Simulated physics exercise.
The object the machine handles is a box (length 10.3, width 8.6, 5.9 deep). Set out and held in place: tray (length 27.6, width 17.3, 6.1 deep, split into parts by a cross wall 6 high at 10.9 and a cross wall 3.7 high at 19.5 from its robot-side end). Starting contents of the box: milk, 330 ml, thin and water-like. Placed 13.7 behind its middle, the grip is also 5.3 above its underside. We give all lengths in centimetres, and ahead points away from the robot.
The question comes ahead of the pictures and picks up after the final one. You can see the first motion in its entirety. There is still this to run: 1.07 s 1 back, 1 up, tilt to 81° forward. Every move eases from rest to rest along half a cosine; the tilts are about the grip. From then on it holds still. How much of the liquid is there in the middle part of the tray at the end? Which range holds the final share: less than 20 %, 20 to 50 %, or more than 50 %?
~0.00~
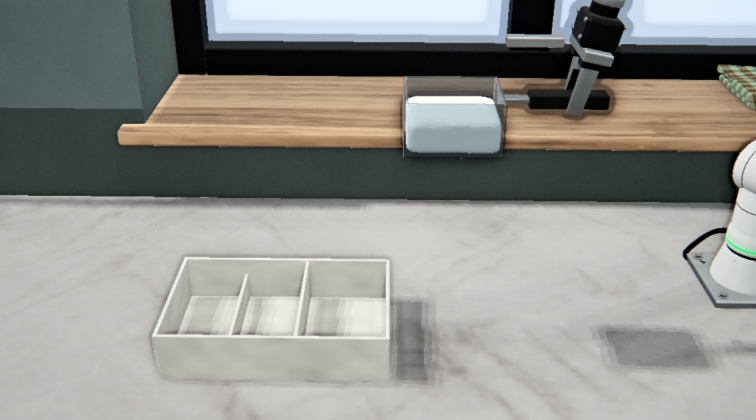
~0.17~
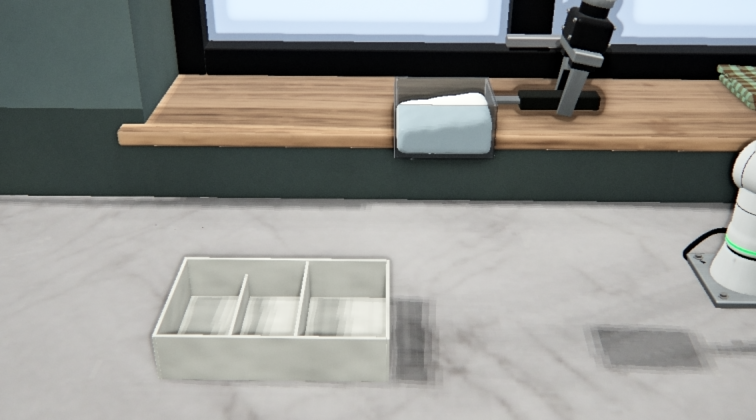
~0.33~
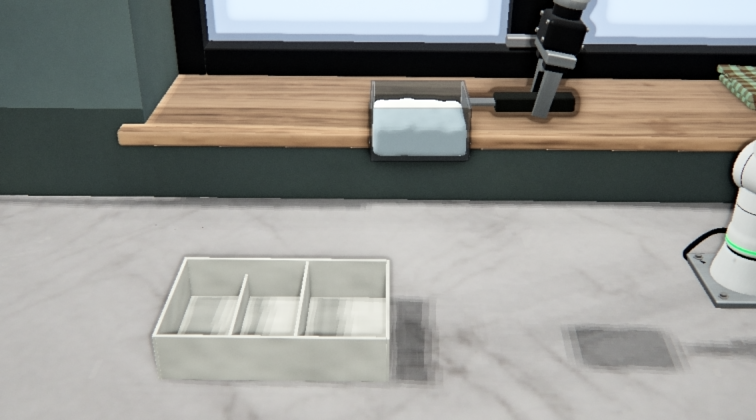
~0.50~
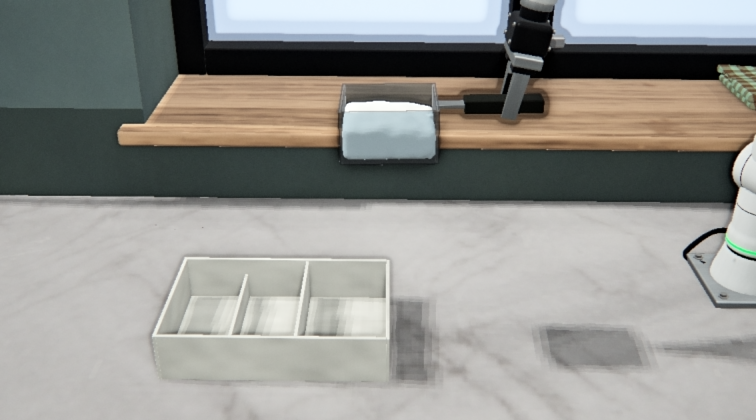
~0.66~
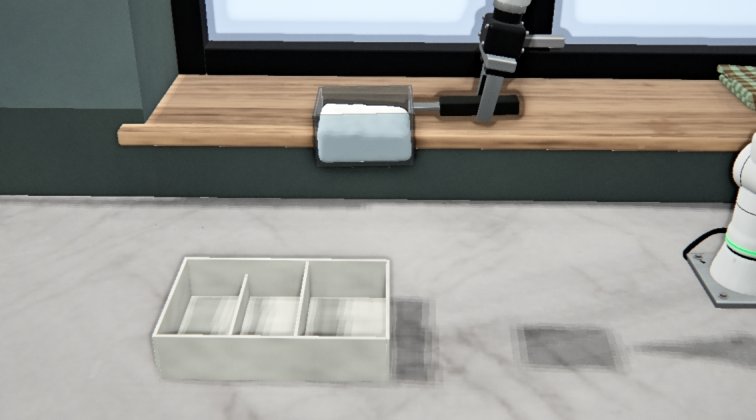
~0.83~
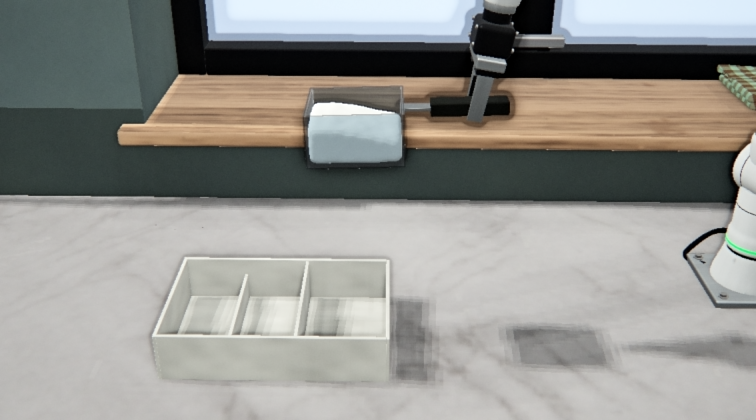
The final share is less than 20 %.
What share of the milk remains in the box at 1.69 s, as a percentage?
Remaining share: Close to 45 per cent.
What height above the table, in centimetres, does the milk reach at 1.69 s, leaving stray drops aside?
Roughly 18 cm above the table.
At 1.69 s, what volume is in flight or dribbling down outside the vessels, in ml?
Estimate: About 40 ml.
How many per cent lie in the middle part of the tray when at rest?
The share comes out near 1 %.
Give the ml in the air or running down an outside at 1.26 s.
About 0 ml.
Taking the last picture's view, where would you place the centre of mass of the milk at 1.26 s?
It sits close to pixel (370, 178).
After 1.26 s, tilted 29° forward, liquid up to 26 above the table; 330 ml in the box.
After 1.69 s, tilted 73° forward, liquid up to 40 above the table; 155 ml in the box, 135 ml in the robot-side part, 45 ml in the air or running down outside.
After 2.10 s, tilted 81° forward, liquid up to 71 above the table; 155 ml in the robot-side part, 95 ml on the table or floor, 60 ml in the box, 25 ml in the air or running down outside.
After 2.90 s, tilted 81° forward, liquid up to 16 above the table; 155 ml in the robot-side part, 140 ml on the table or floor, 40 ml in the box.
In the end, 155 ml in the robot-side part, 140 ml on the table or floor, 40 ml in the box. That is 1 % in the middle part of the tray.
